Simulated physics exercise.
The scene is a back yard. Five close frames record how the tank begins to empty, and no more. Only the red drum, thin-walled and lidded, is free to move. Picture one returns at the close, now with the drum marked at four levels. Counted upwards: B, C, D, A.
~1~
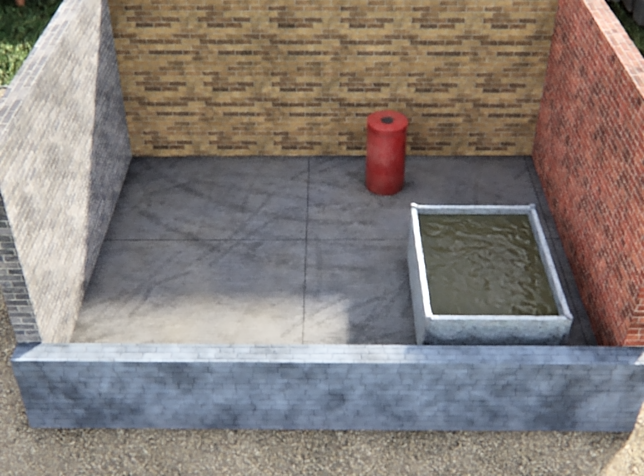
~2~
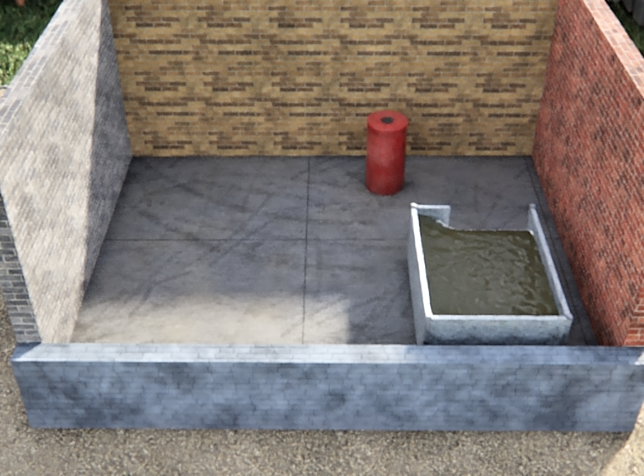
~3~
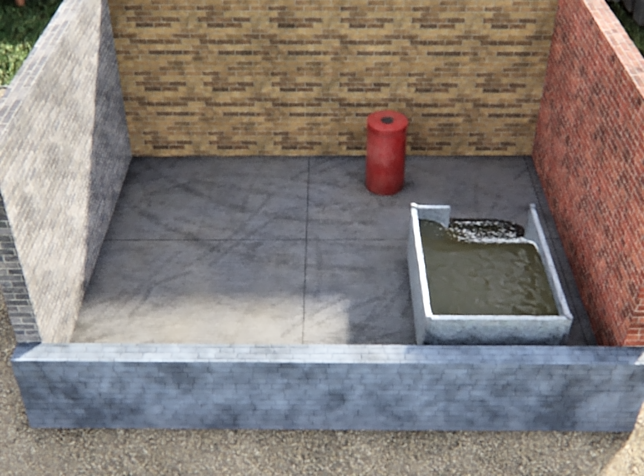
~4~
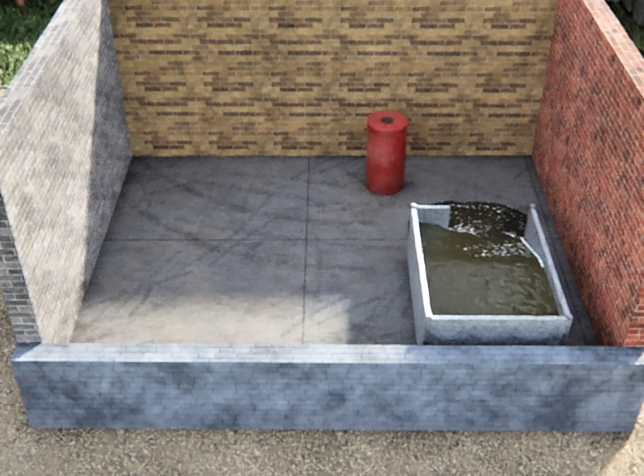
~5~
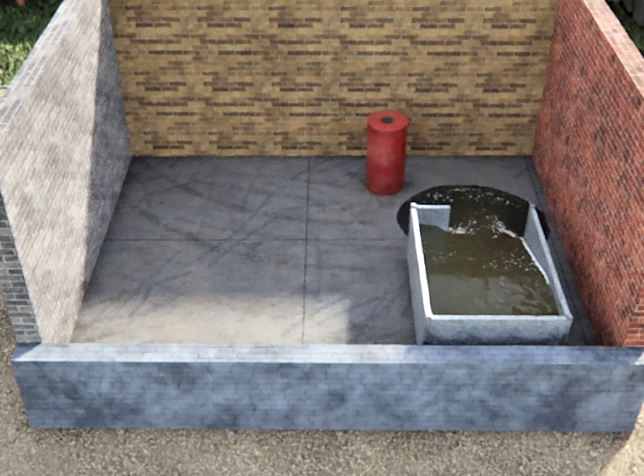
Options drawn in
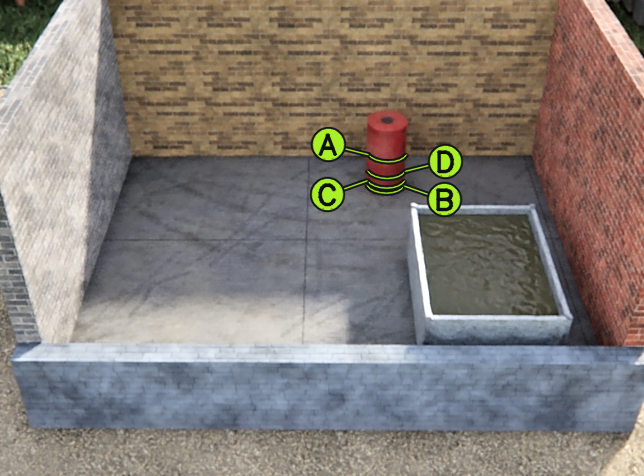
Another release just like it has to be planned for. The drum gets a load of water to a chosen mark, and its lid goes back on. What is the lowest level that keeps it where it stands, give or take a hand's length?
A will do.
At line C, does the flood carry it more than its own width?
Yes.
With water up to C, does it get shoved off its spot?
Yes, that goes wrong.
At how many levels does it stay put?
One.
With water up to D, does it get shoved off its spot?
Yes.
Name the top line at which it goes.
That is line D.
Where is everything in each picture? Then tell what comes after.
Lid of the red drum at (388, 120); tank full, its middle at (484, 264), in the first frame.
Water covers 2 % of the ground, mostly out of sight from here, in the second frame.
Water covers 4 % of the ground, mostly out of sight from here, in the third frame.
Water covers 6 % of the ground, mostly out of sight from here, in the fourth frame.
Lid of the red drum at (388, 120); 10 % of the ground under water, its edge towards the drum at (429, 192), in the fifth frame.
In lime, A at (388, 161); B at (386, 193); C at (386, 188); D at (387, 178); from the bottom up B, C, D, A.
Choosing A, it does not move.
Choosing B, it is pushed about 8 times its own width away.
Choosing C, it is pushed about 3 times its own width away.
Choosing D, it is pushed about half its own width away.
